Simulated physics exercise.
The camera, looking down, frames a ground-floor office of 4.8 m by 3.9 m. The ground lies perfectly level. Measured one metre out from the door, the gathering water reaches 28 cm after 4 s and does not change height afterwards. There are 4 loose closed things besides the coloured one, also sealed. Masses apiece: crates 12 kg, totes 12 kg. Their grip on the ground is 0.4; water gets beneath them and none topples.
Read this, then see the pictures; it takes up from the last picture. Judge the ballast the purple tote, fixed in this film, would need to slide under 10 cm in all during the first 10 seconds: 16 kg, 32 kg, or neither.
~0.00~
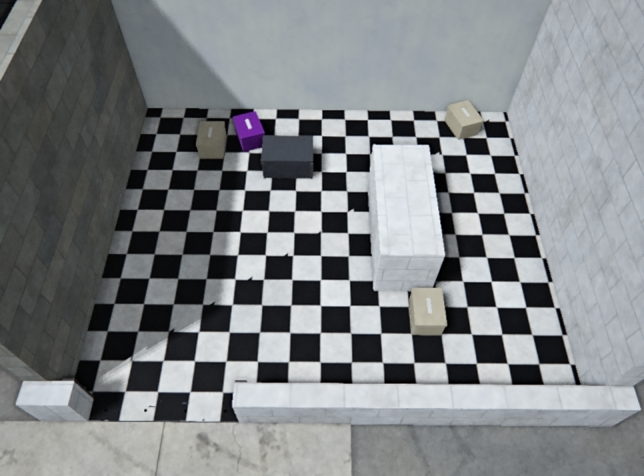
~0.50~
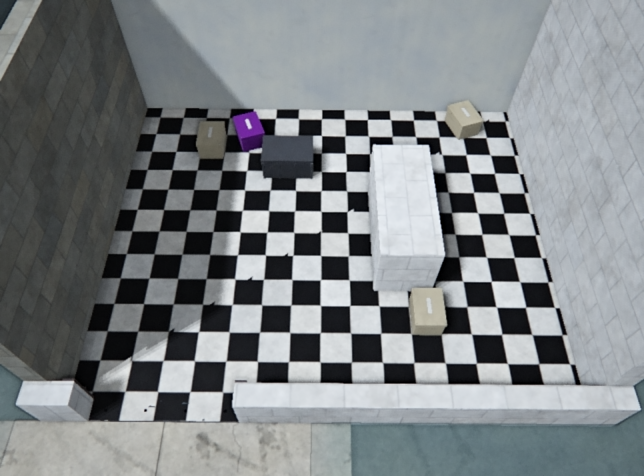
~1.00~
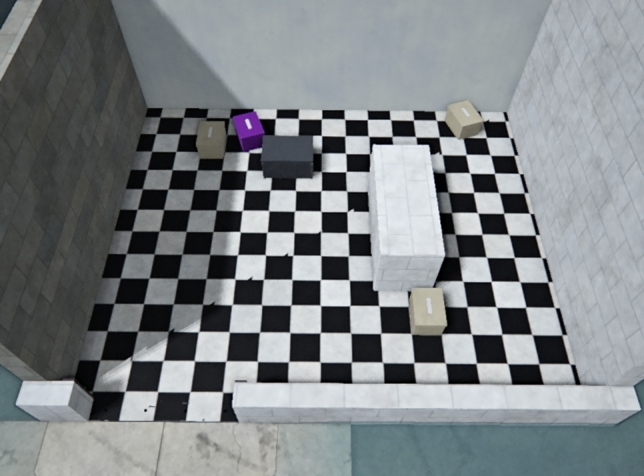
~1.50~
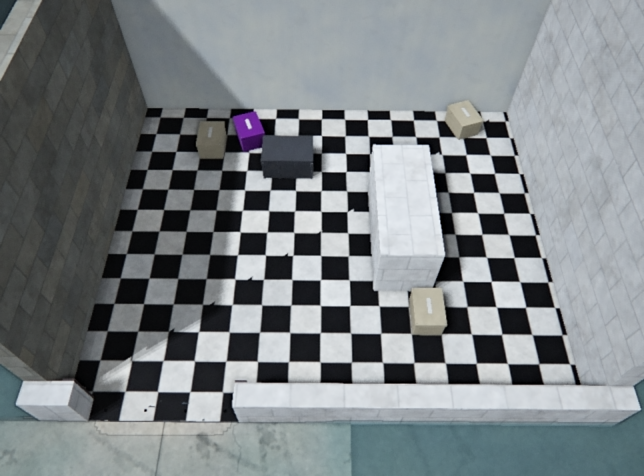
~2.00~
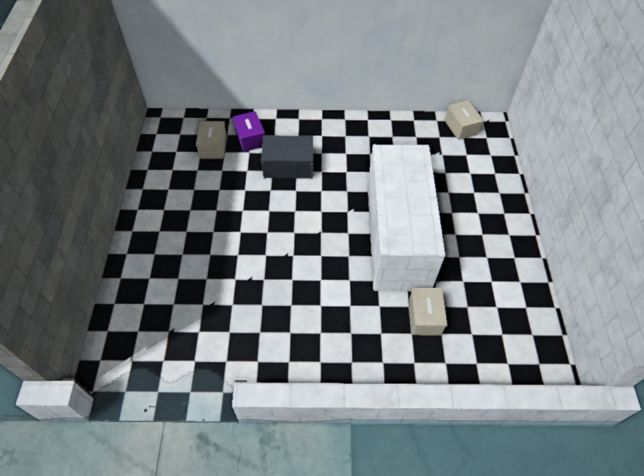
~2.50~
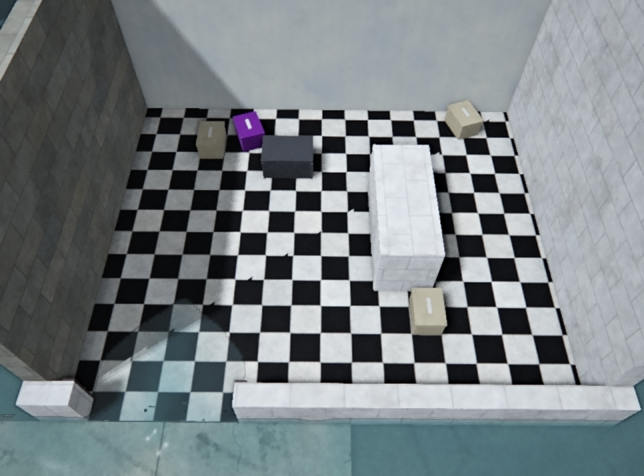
Judgement: Neither amount suffices.
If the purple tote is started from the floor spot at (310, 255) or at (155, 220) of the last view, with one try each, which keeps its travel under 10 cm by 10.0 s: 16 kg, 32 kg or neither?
Taking them in turn, only the heavier mass keeps it, and neither mass keeps it.
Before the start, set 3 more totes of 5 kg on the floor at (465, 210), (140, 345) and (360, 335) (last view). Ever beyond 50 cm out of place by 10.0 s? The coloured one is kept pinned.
In turn: Beyond it, beyond it, within it.
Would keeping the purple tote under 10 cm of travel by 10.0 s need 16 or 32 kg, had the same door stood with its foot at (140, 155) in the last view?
Short version: Neither mass is sufficient.
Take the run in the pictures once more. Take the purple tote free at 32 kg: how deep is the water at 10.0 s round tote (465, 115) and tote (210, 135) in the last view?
Close to 6 and 16 centimetres.
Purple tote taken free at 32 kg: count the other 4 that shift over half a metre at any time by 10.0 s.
By my tally, 3.
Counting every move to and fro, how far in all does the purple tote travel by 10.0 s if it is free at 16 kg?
Total path: Approx. 350 cm.
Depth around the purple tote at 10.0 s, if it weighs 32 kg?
Around 16 cm.
After 3.5 s the purple tote would be 0 cm from its start with 16 kg and 0 cm from its start with 32 kg; 0 cm of water round it then.
After 4.5 s the purple tote would be 0 cm from its start with 16 kg and 0 cm from its start with 32 kg; 3 cm of water round it then.
After 7.0 s the purple tote would be 86 cm from its start with 16 kg and 9 cm from its start with 32 kg; 15 cm of water round it then.
After 10.0 s the purple tote would be 305 cm from its start with 16 kg and 47 cm from its start with 32 kg; 16 cm of water round it then.
